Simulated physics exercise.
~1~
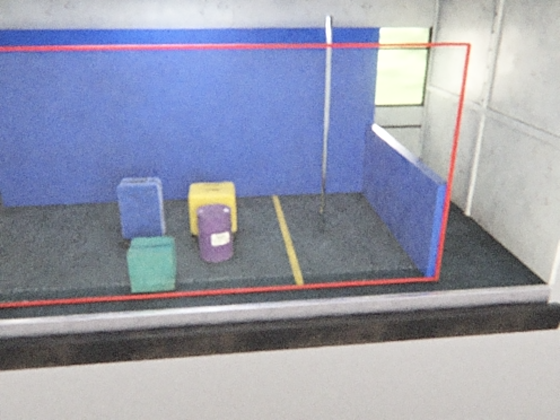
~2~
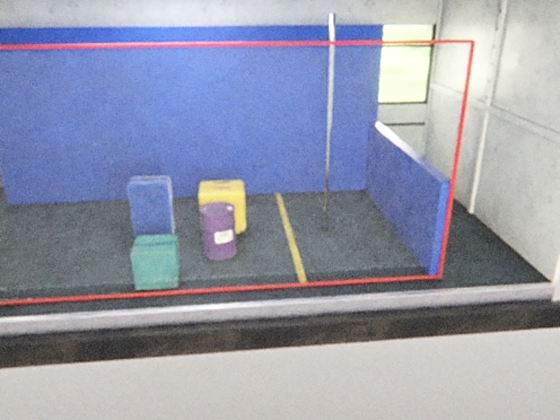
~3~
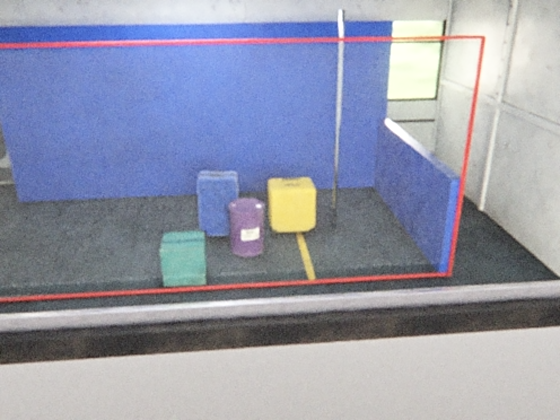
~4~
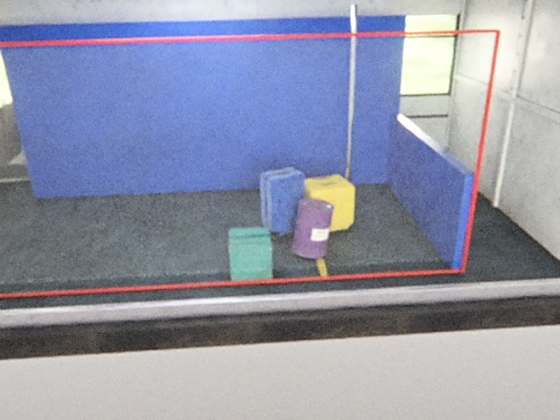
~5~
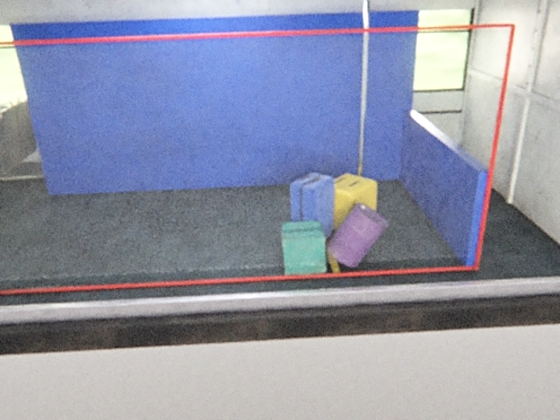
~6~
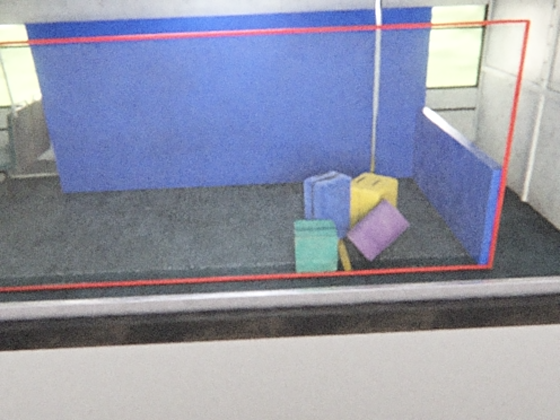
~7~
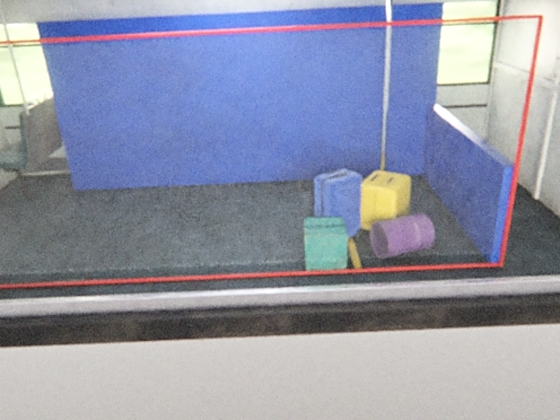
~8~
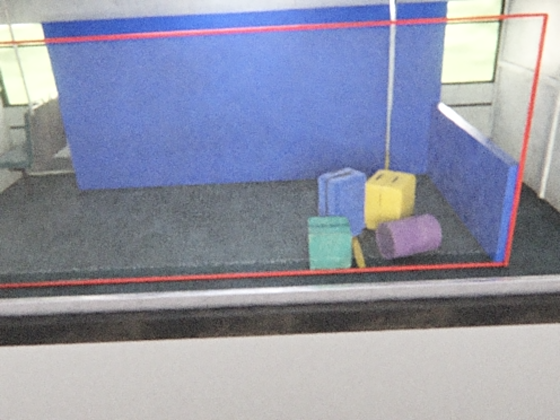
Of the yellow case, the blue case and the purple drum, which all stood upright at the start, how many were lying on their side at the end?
Only one of them was lying on its side at the end, the purple drum. The yellow and blue cases were still upright.
A purple drum slid right across a dark floor with a blue case, a yellow case and a teal box, then tipped onto its side. The yellow case crossed the yellow line, while the teal box and blue case stopped short of it.
